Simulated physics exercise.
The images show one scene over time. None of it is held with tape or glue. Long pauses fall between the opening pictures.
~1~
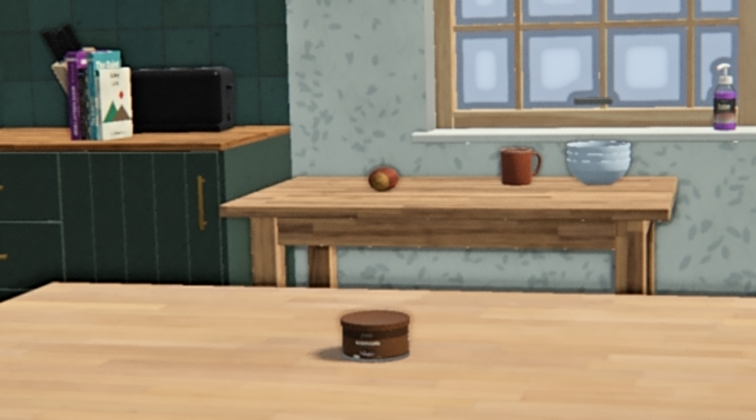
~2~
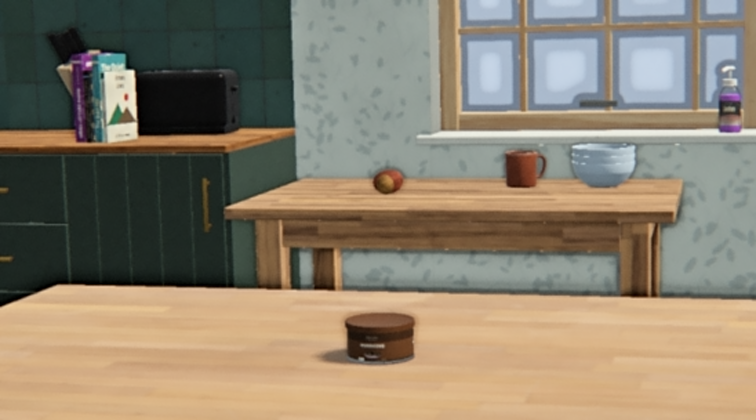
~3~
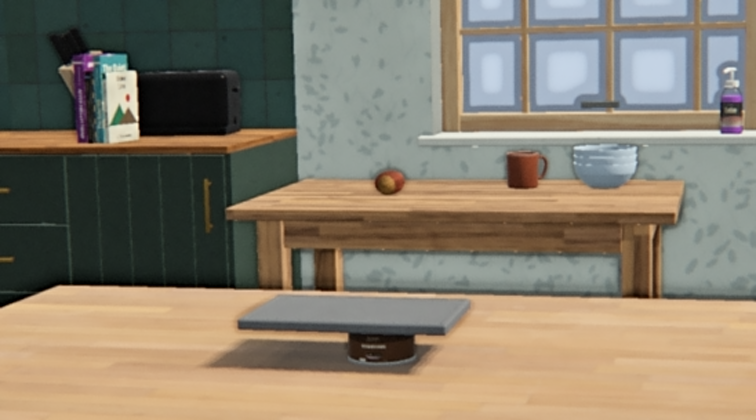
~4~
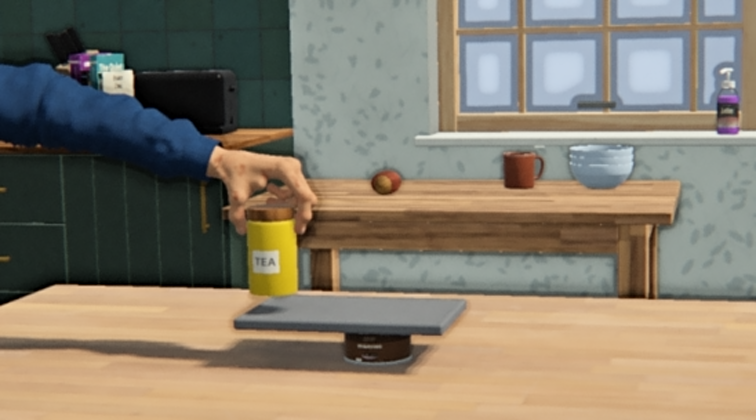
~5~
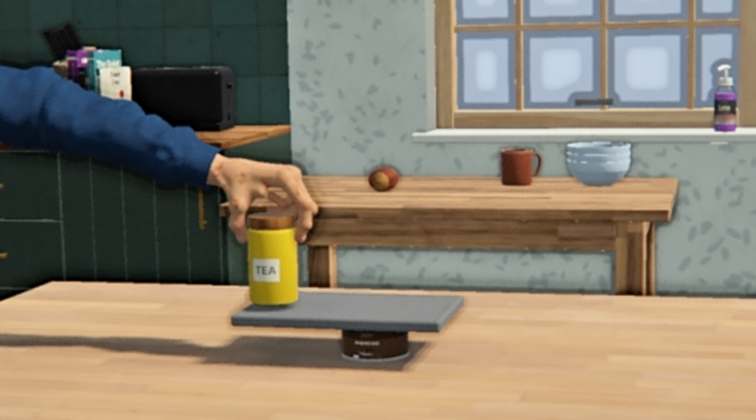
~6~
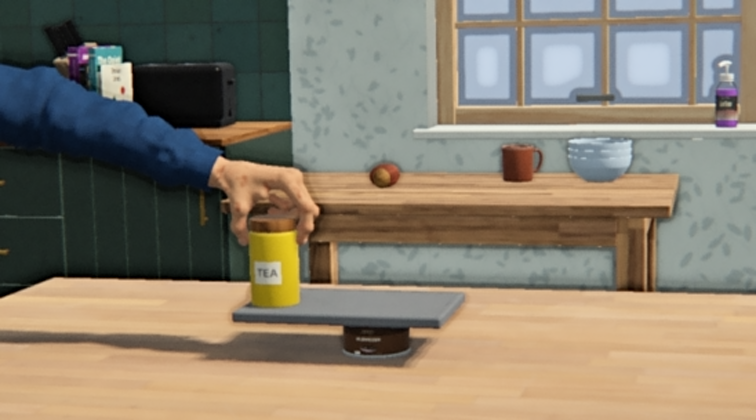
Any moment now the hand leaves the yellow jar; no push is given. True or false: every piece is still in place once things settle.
False.
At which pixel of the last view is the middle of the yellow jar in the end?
It ends near (214, 322).
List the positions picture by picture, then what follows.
The last thing is not in view yet; brown tub (376, 336), in the first picture.
The last thing is not in view yet; brown tub (380, 338), in the second picture.
The last thing is not in view yet; brown tub (382, 339), in the third picture.
On its way; yellow jar (272, 249); brown tub (378, 339), in the fourth picture.
On its way; yellow jar (273, 258); brown tub (375, 336), in the fifth picture.
In place under the hand; yellow jar (274, 260); brown tub (376, 332), in the sixth picture.
Then, 0.20 s past the last view, yellow jar rocked 9° from its first pose near (267, 278); grey lid rocked 18° from its first pose.
Then, 0.30 s past the last view, yellow jar now fallen; grey lid rocked 25° from its first pose.
Then, 0.40 s past the last view, grey lid rocked 24° from its first pose.
Then, 0.90 s past the last view, nothing new.
Finally, fallen, yellow jar; the other 2 still in place. Final places as the last picture's camera would see them, yellow jar near (214, 322). The stack gives way.
